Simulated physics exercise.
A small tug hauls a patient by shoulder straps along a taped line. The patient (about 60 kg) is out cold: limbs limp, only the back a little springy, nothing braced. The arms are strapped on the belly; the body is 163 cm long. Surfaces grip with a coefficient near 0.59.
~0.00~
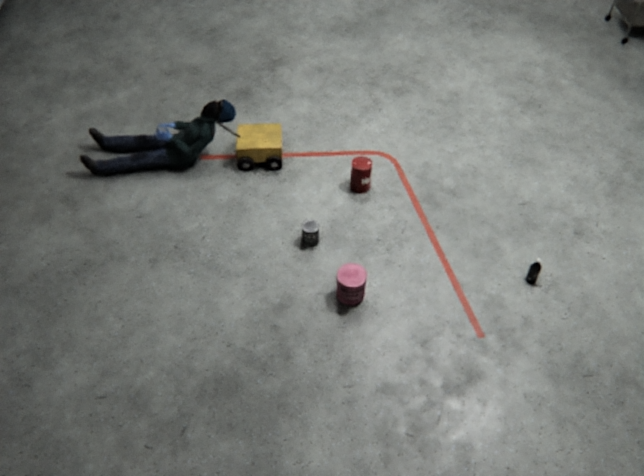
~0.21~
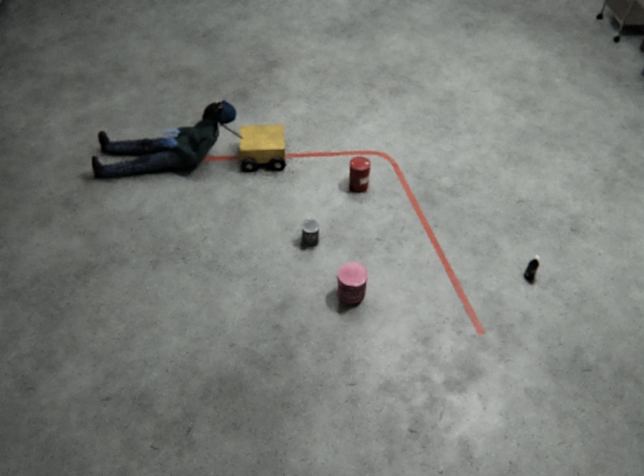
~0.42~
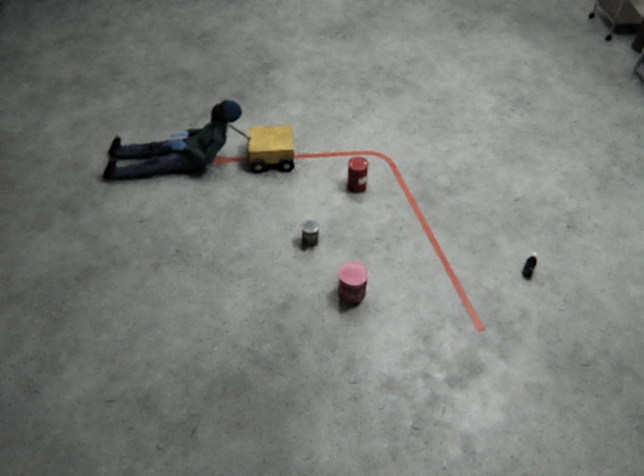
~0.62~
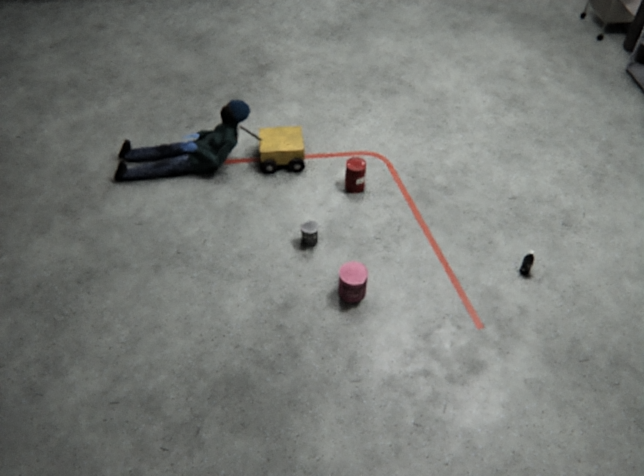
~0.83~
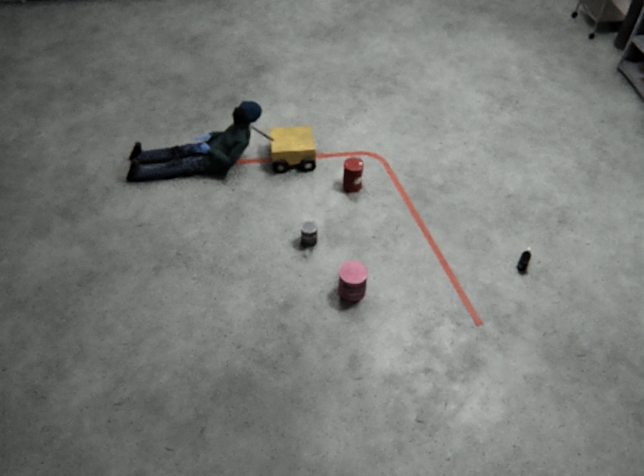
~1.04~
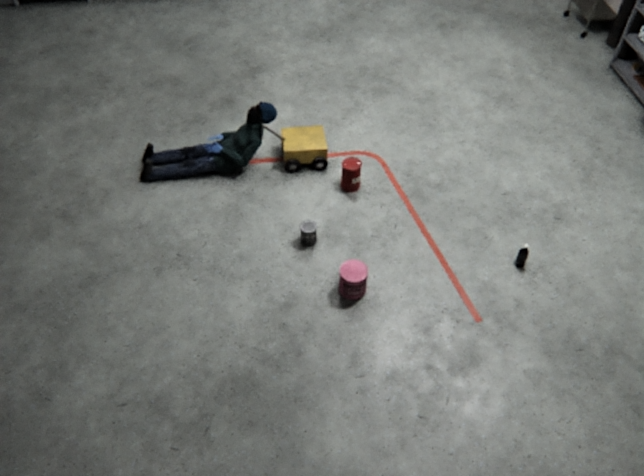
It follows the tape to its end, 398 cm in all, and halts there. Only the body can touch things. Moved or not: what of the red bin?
Here the red bin moves.
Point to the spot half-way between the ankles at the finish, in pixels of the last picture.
Around (414, 226).
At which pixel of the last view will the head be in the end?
Near (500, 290).
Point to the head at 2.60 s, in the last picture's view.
Around (375, 108).
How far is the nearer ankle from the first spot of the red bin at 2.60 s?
About 100 cm.
After 2.60 s the red bin is where it stood, near (351, 175) in the last picture's view; the pink bucket where it stood; the nearer ankle is 100 cm from that spot.
After 3.50 s the red bin is where it stood, near (351, 175) in the last picture's view; the nearer ankle is 66 cm from that spot.
After 4.30 s the red bin is 10 cm from where it stood, near (352, 181) in the last picture's view; the pink bucket where it stood; the nearer ankle is 31 cm from that spot.
After 5.20 s the red bin is 13 cm from where it stood, near (352, 183) in the last picture's view; the nearer ankle is 29 cm from that spot.
After 6.2 s, red bin gets knocked; pink bucket stays put; black bottle stays put; grey can stays put.
